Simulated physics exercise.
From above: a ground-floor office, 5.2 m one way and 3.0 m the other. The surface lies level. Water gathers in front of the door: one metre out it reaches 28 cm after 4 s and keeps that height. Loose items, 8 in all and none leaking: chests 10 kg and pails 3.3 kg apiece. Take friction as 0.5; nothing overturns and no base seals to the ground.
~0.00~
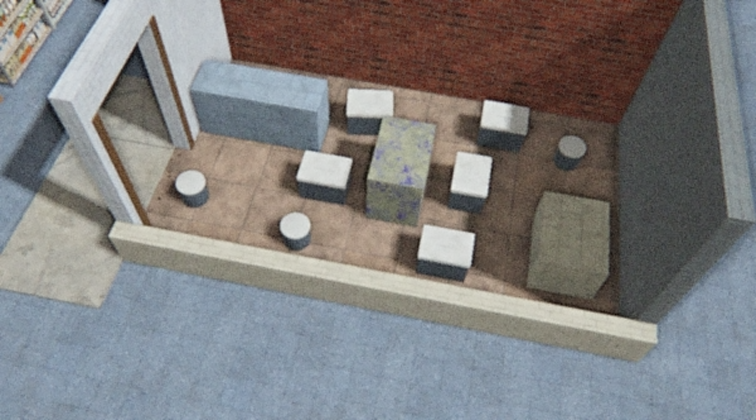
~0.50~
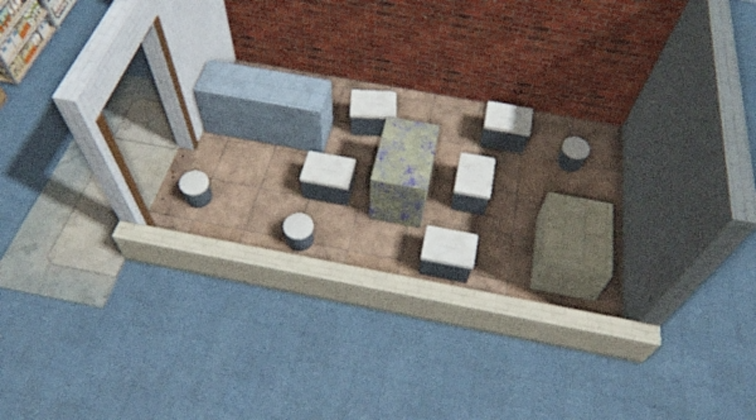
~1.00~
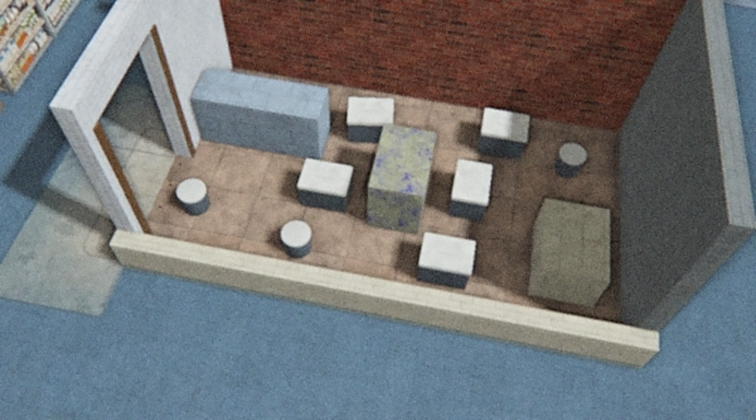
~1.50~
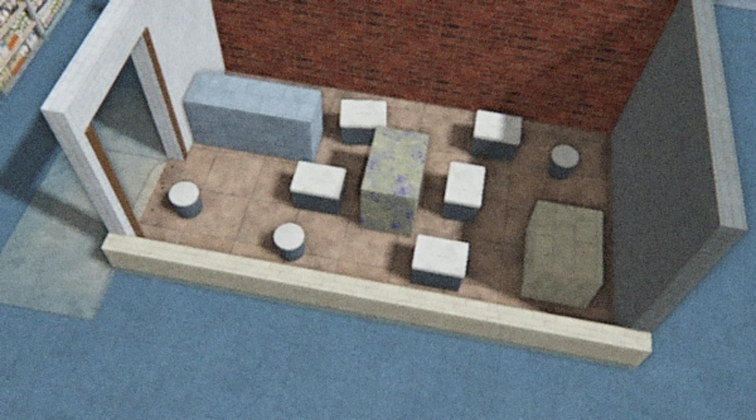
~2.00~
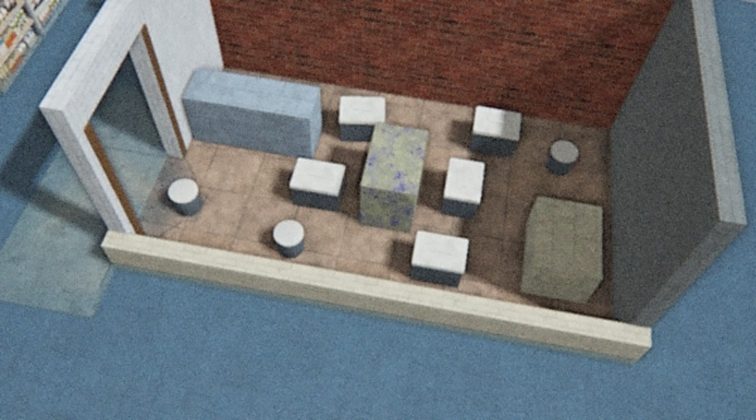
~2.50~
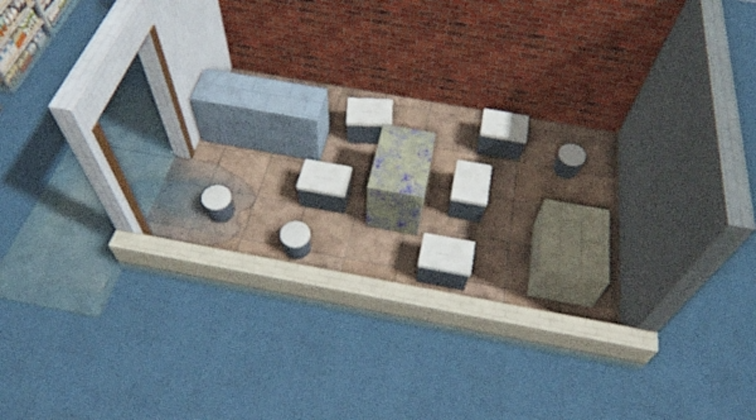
A grey, pale-topped pail just inside the left doorway stays put at first in this small ground-floor office, seen from above with a slight camera wobble. White-topped chests and two other pails stand on brown tiles around a mottled green-and-purple block, with a blue-grey block by the brick wall and an olive one at right. Bluish water creeps in through the doorway, and the pail slides a short way right, upright.
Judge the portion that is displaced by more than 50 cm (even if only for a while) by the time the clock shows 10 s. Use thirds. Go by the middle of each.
It is two thirds or more.
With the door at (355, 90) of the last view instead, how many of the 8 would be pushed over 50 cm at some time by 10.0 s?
In that case 8 of them.
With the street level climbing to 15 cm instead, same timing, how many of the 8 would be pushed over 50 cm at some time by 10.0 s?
In that case 4 of them.
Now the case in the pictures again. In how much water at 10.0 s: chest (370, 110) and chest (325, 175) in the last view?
About 11 and 8 cm.
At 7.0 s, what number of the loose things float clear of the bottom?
5 of them.
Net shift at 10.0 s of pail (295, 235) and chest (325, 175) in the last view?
In that order: 350 cm, 120 cm.
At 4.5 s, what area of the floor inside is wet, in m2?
Roughly 5.5 m2.
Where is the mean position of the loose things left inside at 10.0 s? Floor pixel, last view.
Around (457, 163).
After 3.5 s 1 of 8 are over 50 cm from their spots; 0 afloat.
After 4.5 s 2 of 8 are over 50 cm from their spots; 2 afloat.
After 7.0 s 5 of 8 are over 50 cm from their spots; 5 afloat.
After 10.0 s 7 of 8 are over 50 cm from their spots, and 7 have been at some point; 8 afloat.
